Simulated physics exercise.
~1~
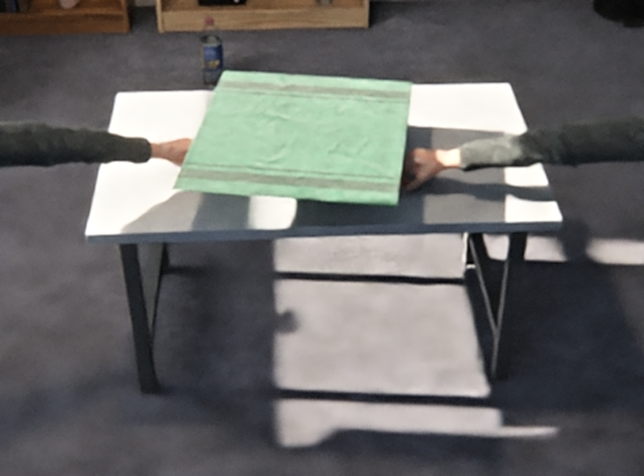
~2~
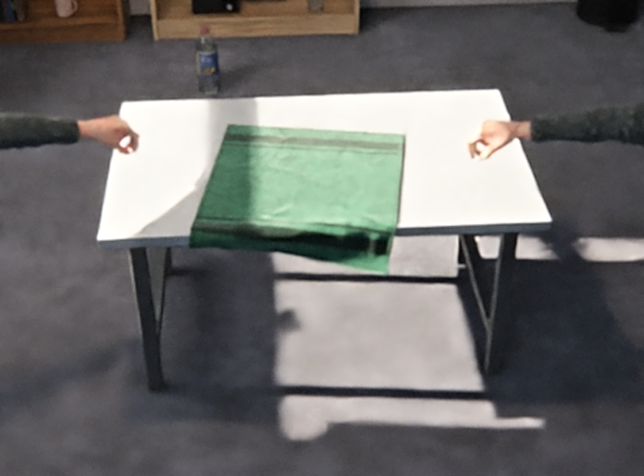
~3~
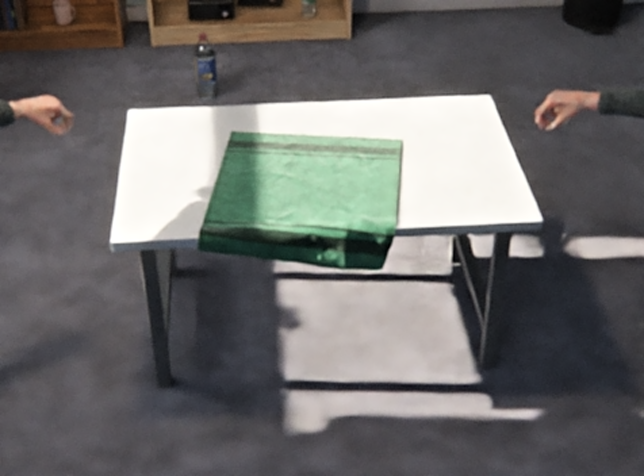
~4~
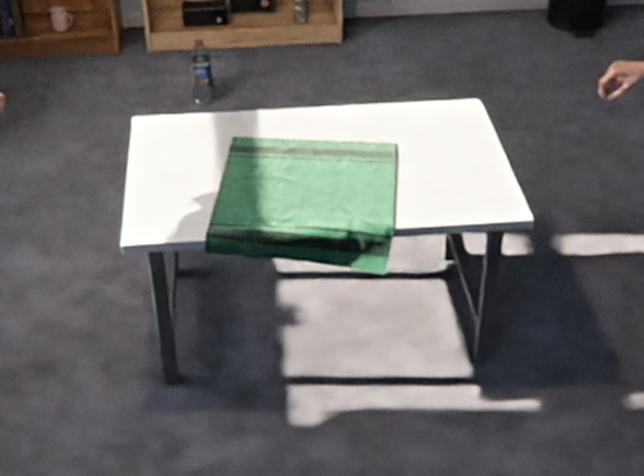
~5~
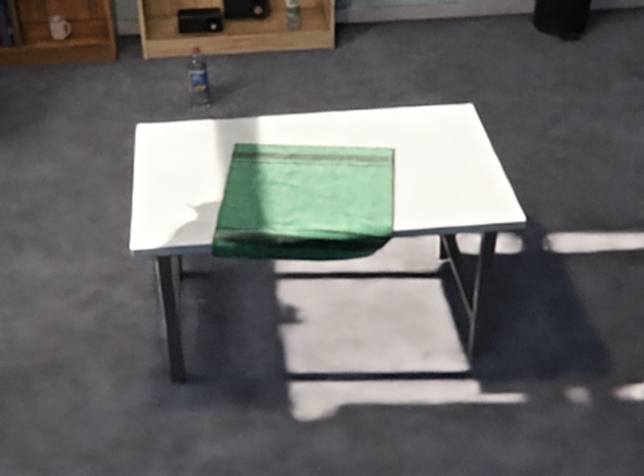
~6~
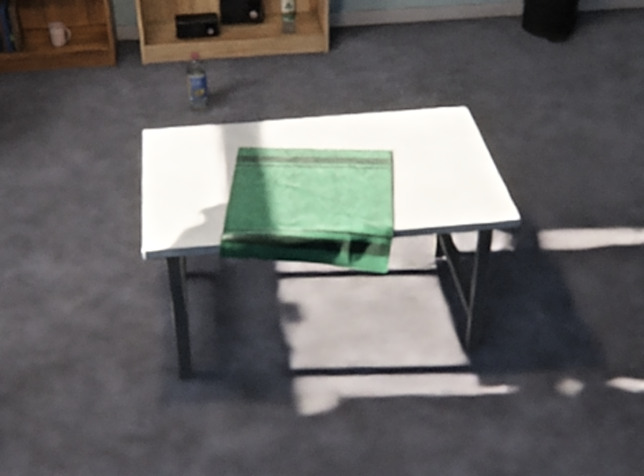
Two hands held a green cloth level above a white table, let it go and drew back out of view to either side. It dropped onto the tabletop with its front edge hanging over the near side, and stayed there.
